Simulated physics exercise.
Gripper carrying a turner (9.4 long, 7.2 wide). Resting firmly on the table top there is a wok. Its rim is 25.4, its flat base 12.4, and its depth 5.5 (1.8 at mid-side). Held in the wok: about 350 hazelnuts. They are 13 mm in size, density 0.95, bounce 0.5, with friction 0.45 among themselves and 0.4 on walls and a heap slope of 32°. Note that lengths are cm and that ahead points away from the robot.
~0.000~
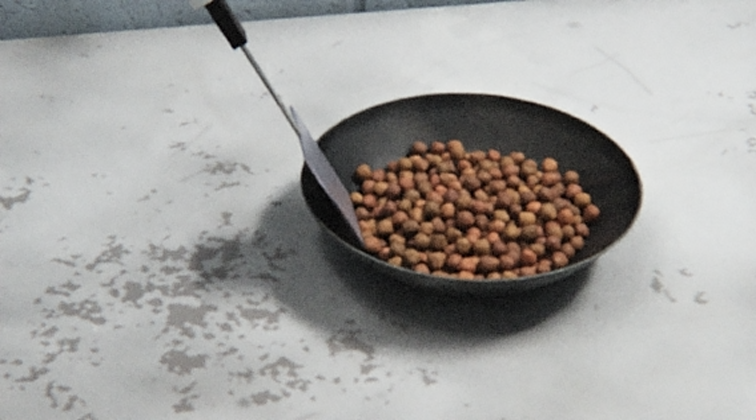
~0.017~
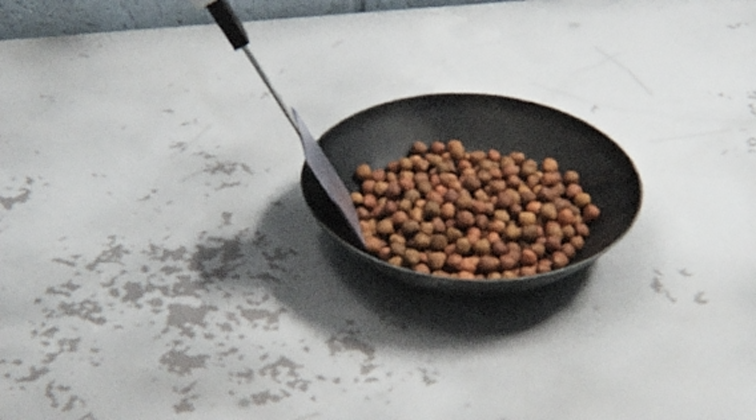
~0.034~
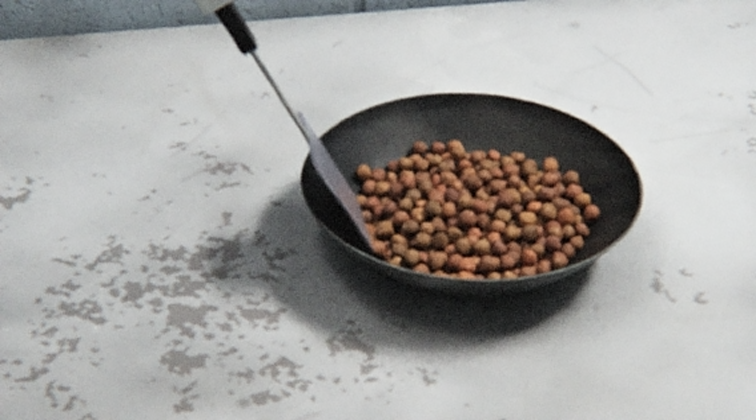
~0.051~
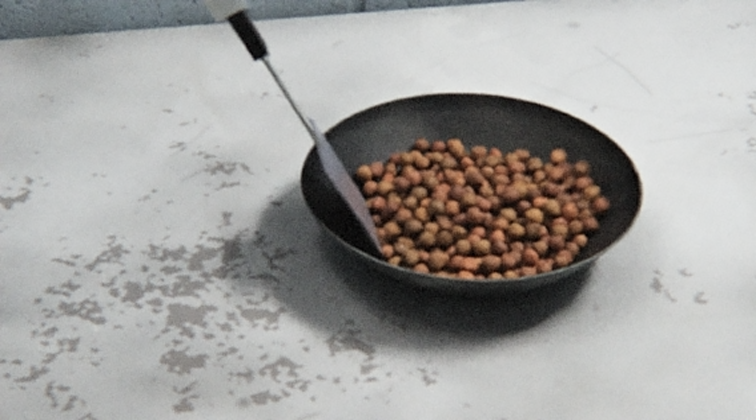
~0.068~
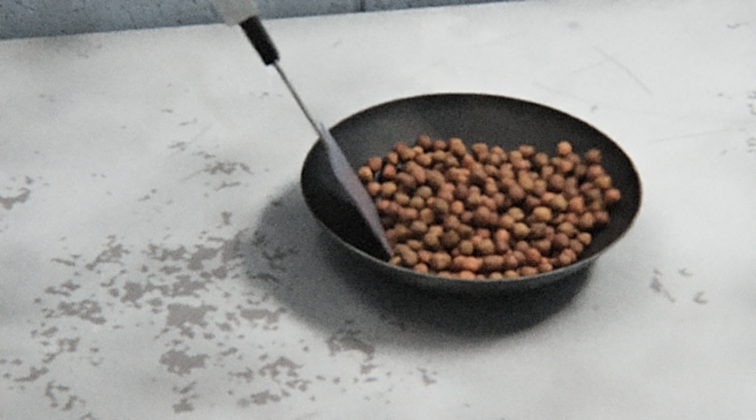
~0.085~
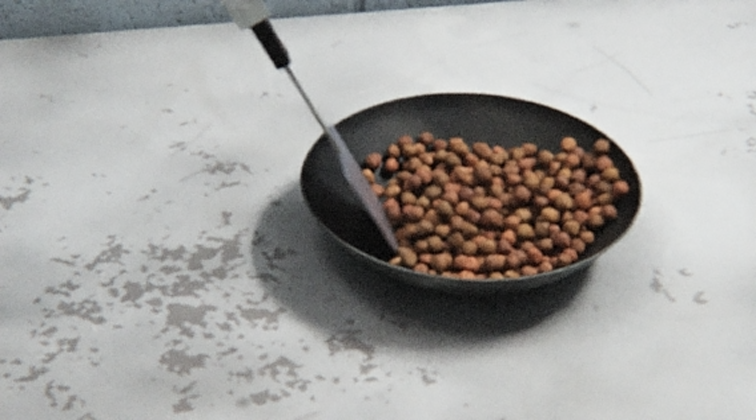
On a worn pale tabletop, a gripper-held turner pushes a heap of brown hazelnuts rightward inside a dark, stationary wok.
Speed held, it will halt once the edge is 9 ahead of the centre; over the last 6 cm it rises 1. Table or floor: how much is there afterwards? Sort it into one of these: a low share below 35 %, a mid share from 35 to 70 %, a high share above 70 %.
A low share, below 35 %.
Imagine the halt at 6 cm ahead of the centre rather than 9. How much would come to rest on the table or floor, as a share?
Estimate: Approx. 5 %.
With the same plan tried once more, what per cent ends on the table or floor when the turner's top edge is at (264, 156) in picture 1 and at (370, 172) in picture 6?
Roughly 50 %.
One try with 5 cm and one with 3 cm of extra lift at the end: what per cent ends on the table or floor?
I'd put it near 25 in a hundred, then near 25 in a hundred.
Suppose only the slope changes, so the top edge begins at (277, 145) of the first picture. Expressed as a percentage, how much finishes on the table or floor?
I'd estimate close to 20 per cent.
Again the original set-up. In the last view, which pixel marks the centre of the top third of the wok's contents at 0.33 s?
Near (570, 172).
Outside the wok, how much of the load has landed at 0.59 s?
Estimate: About 25 percent.
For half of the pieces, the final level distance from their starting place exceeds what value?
It works out to roughly 5 cm.
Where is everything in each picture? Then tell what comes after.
In the first picture, turner top edge at (298, 131), sloping 63°; upper third of the load around (468, 207), from x 355 to 590, top at y 150; 352 in the wok.
In the second picture, turner top edge at (299, 132), sloping 63°; upper third of the load around (469, 207), from x 355 to 590, top at y 150.
In the third picture, turner top edge at (307, 136), sloping 63°; upper third of the load around (469, 207), from x 360 to 590, top at y 150.
In the fourth picture, turner top edge at (317, 142), sloping 63°; upper third of the load around (478, 200), from x 365 to 600, top at y 145.
In the fifth picture, turner top edge at (328, 146), sloping 63°; upper third of the load around (491, 195), from x 365 to 610, top at y 145.
In the sixth picture, turner top edge at (338, 149), sloping 63°; upper third of the load around (508, 195), from x 370 to 620, top at y 140; 352 in the wok.
By 0.21 s, sloping 63°, highest piece 6 above the table; 351 in the wok, 1 on the blade or in flight.
By 0.33 s, sloping 63°, highest piece 7 above the table; 350 in the wok, 1 on the table or floor, 1 on the blade or in flight.
By 0.59 s, sloping 63°, highest piece 7 above the table; 257 in the wok, 80 on the table or floor, 15 on the blade or in flight.
By 1.64 s, sloping 63°, highest piece 6 above the table; 256 in the wok, 96 on the table or floor.
Final count, 256 in the wok, 96 on the table or floor. That is 27 % on the table or floor.
